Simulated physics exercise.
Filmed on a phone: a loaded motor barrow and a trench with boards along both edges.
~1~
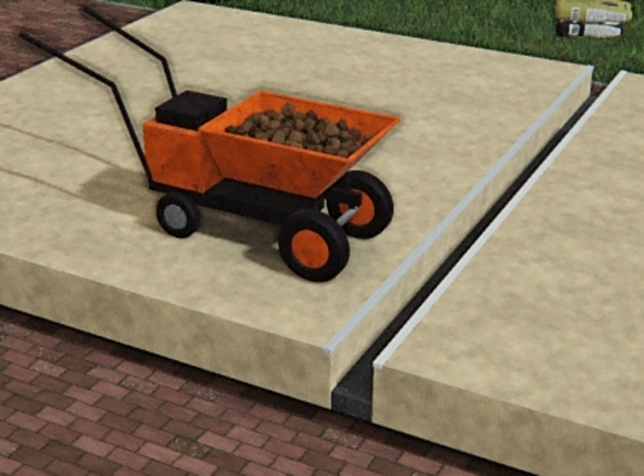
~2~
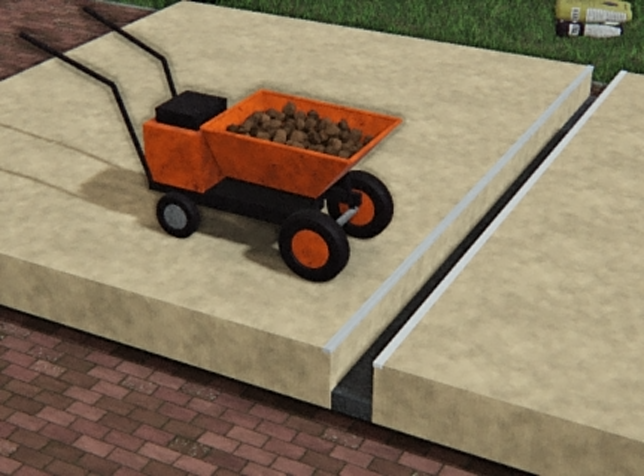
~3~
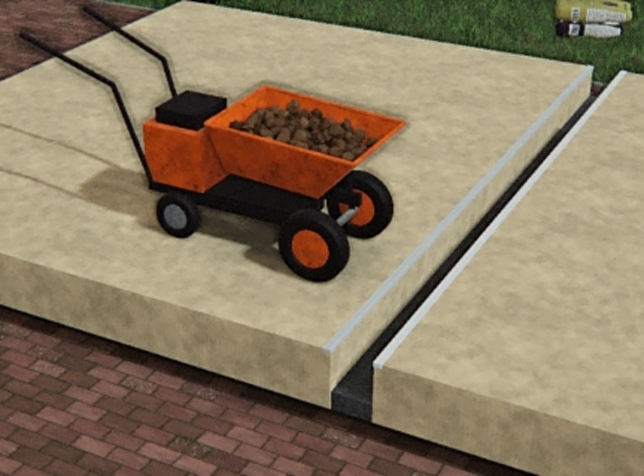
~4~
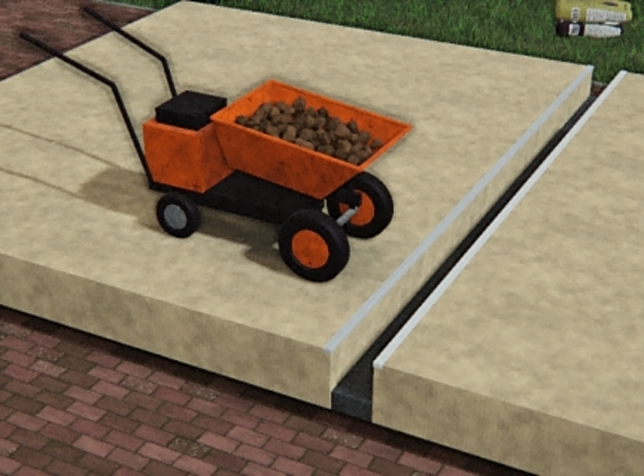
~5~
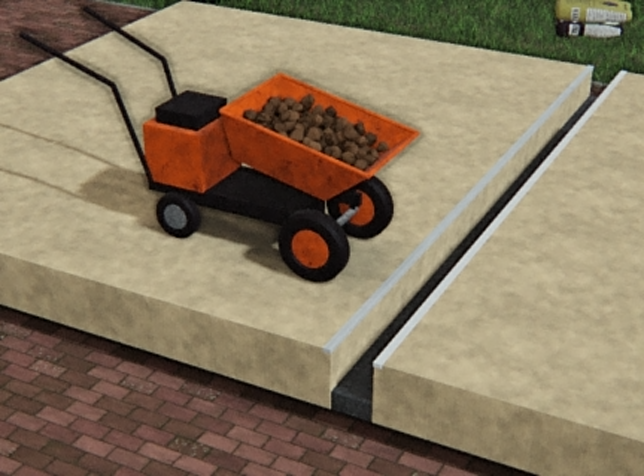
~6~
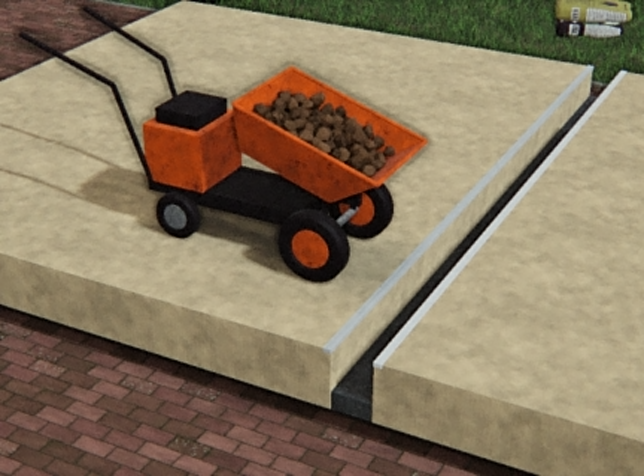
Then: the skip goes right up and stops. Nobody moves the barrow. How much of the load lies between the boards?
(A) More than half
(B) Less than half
Answer: B.
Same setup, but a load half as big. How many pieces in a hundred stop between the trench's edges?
That works out at around 10 percent.
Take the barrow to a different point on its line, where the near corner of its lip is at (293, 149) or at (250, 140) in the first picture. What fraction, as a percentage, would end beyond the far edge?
That would be roughly 0 in a hundred and then roughly 0 in a hundred.
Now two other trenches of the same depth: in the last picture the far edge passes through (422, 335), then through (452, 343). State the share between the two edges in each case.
In order: Some 50 per cent, then some 90 per cent.
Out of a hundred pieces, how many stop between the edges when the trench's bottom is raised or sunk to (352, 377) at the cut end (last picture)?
I'd say around 10 in a hundred.
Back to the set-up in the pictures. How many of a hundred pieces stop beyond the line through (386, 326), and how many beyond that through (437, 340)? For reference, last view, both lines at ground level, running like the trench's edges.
In order, some 80 % then some 50 %.
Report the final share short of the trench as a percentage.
About 0 %.
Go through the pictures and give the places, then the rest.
In the first picture, lip of the skip at (348, 161), level; top of the load at (286, 130), clay clods; first edge of the trench at (356, 317); far edge at (405, 331), the trench under half as wide as the skip, and about as deep as wide.
In the second picture, lip of the skip at (349, 162), level; top of the load at (288, 130).
In the third picture, lip of the skip at (354, 165), tipped barely; top of the load at (291, 128).
In the fourth picture, lip of the skip at (360, 170), tipped a little; top of the load at (282, 129).
In the fifth picture, lip of the skip at (368, 176), tipped a little; top of the load at (292, 117).
In the sixth picture, lip of the skip at (377, 185), tipped clearly; top of the load at (286, 119); first edge of the trench at (356, 317); far edge at (405, 331).
Soon after the last picture, skip tipped steeply; all in the skip.
A little later, skip tipped steeply; about two thirds in the skip; about a quarter beyond it; a small part falling.
Later still, skip tipped right over; a small part in the skip; a small part in or heaped over the trench; most beyond it.
At rest, skip tipped right over; a small part in the skip; a small part in or heaped over the trench; most beyond it.
